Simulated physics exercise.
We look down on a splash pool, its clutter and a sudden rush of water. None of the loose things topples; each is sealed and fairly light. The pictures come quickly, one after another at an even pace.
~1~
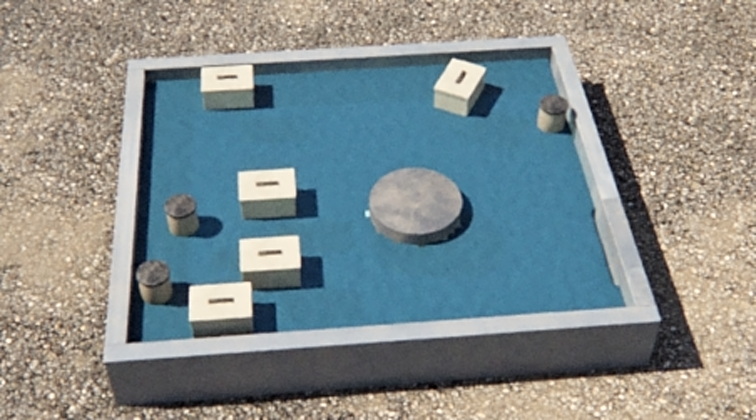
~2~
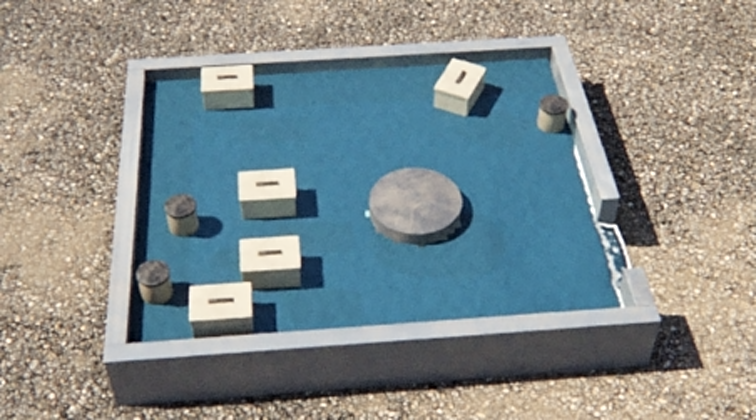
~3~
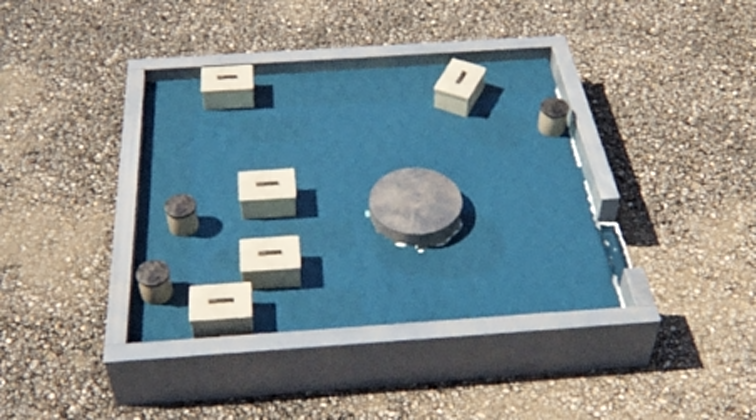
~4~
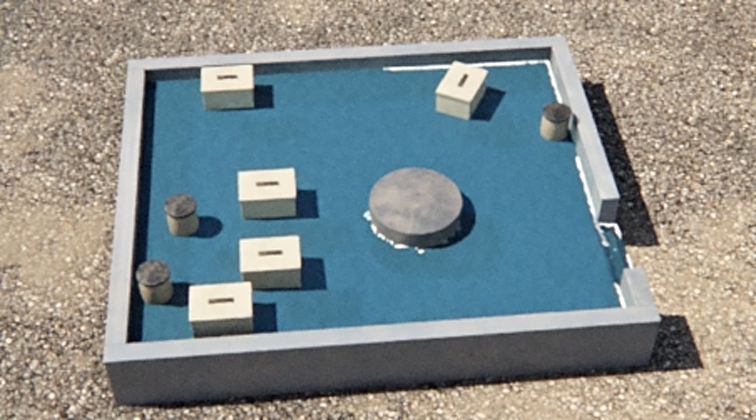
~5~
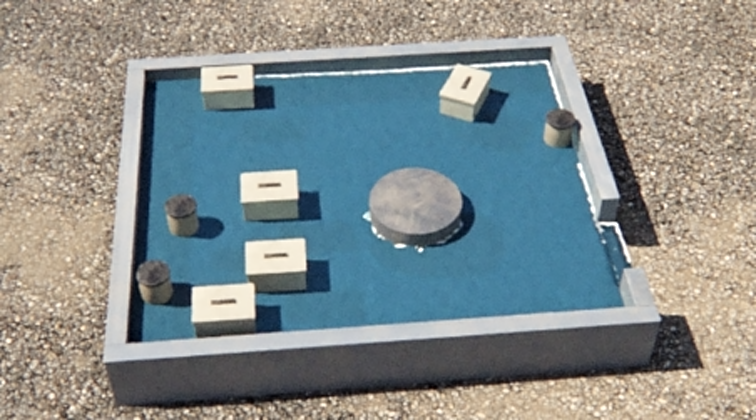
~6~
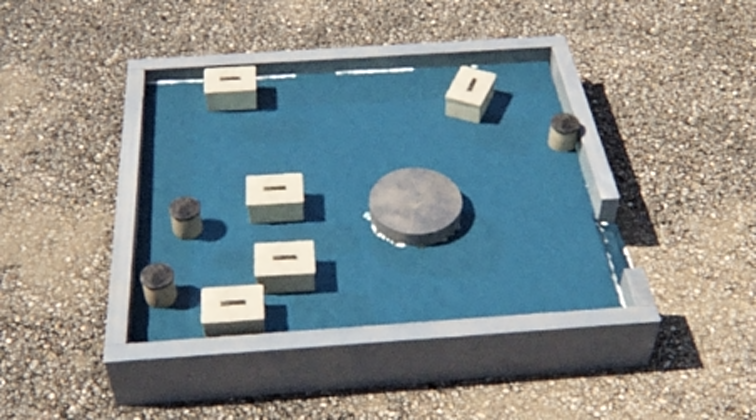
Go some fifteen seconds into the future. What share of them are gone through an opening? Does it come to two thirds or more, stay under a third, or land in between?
The share will most likely be below one third.
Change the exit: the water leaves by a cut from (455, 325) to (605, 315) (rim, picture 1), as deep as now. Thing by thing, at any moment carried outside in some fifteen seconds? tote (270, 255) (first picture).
As I see it, it's getting away.
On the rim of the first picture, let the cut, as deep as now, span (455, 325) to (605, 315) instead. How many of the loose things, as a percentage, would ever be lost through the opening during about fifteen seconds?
Roughly 20 in a hundred.
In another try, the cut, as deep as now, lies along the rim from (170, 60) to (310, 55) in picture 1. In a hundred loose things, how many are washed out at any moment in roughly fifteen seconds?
Estimate: Around 50 per cent.
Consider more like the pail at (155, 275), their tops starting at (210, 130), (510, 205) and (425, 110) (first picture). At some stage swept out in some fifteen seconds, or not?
In order: Never leaves, leaves the room, leaves the room.
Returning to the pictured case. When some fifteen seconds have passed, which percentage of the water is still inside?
Around 64 in a hundred.
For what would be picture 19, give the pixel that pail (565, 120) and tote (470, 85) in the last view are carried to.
The first should be around (585, 191) and the second around (508, 104).
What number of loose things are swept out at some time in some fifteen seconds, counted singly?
By my count, 1.
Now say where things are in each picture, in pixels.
A pail at (554, 104) floats; a tote at (270, 254), afloat; 0 of 8 have shifted, in the first frame.
A pail at (554, 104) floats; a tote at (270, 254) floats; 0 of 8 have shifted, in the second frame.
A pail at (555, 107) floats; a tote at (270, 254) floats; 0 of 8 have shifted, in the third frame.
A pail at (557, 111) floats, close to its start; a tote at (270, 254) floats; 1 of 8 have shifted, in the fourth frame.
A pail at (561, 118) floats, close to its start; a tote at (276, 256) floats, close to its start; 2 of 8 have shifted, in the fifth frame.
A pail at (565, 122), afloat, close to its start; a tote at (285, 258), afloat, close to its start; 5 of 8 have shifted, in the sixth frame.
A moment on, 0 of 8 are out; 8 afloat.
Next, 0 of 8 are out; 8 afloat.
Later, 1 of 8 are out; 7 afloat.
In the end, 1 of 8 are out; 7 afloat.
